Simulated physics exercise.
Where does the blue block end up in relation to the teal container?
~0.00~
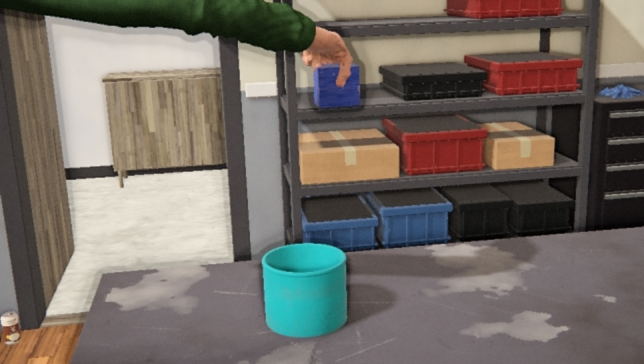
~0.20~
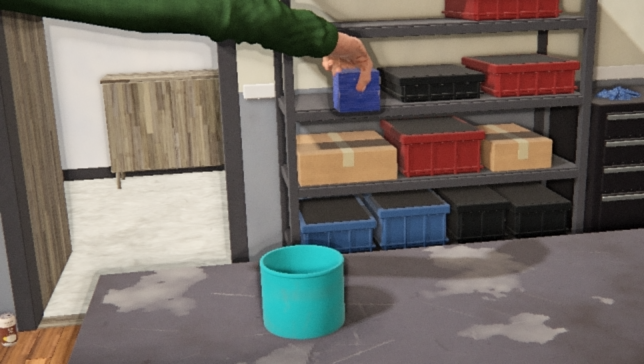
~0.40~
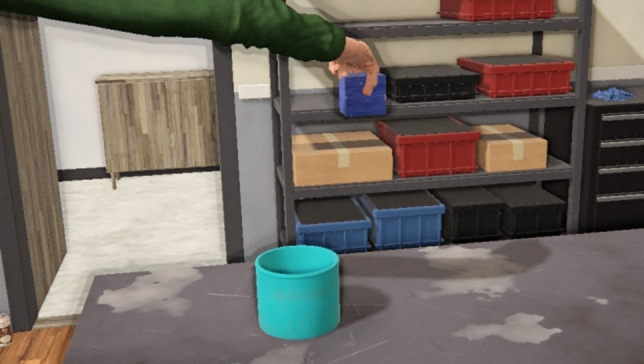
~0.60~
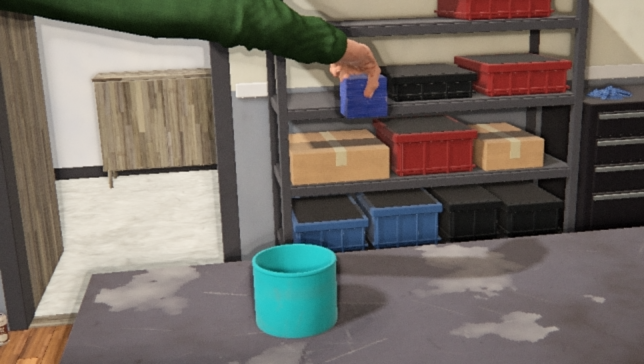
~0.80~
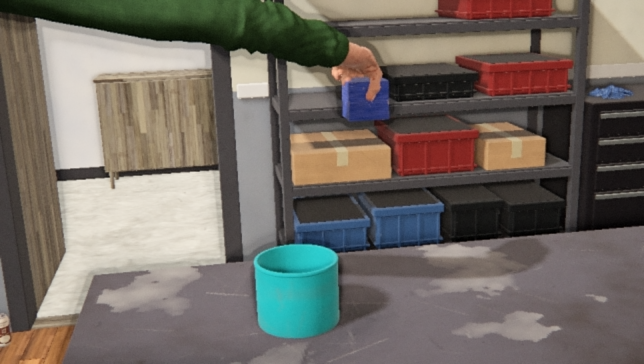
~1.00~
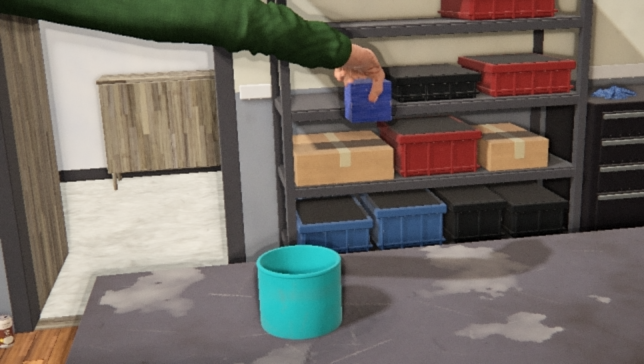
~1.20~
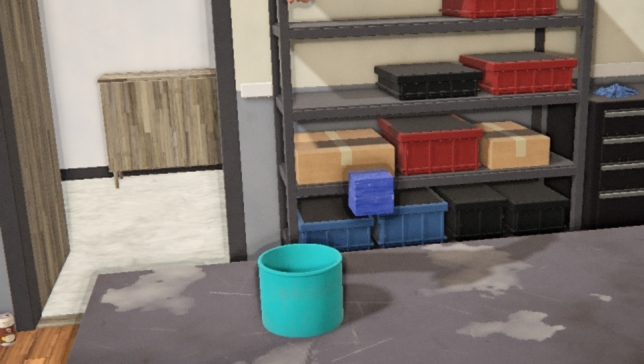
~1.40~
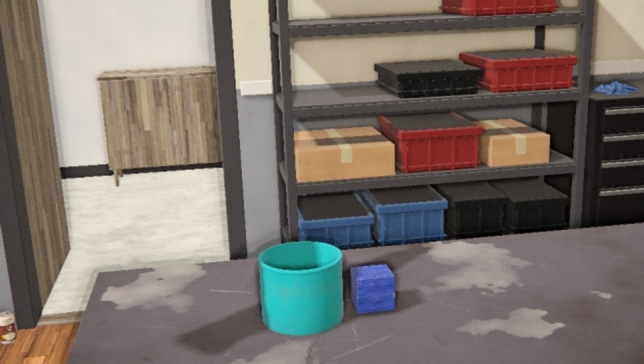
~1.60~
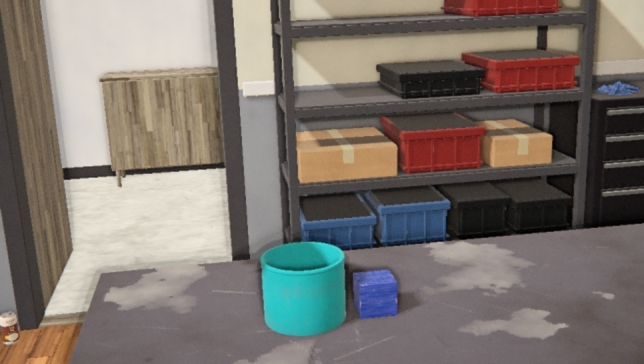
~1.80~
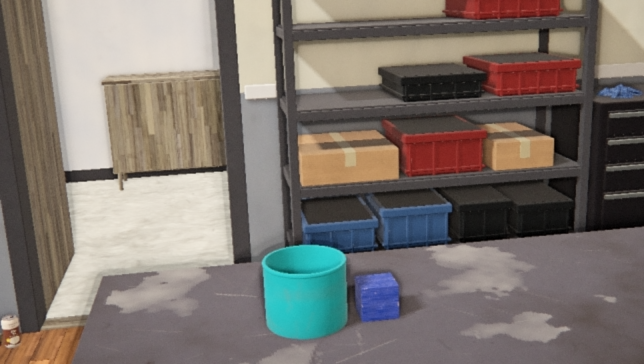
The blue block ends up outside the container, resting on the table just to its right.
Above a gray table, a hand drops a blue block, which lands beside a teal container.
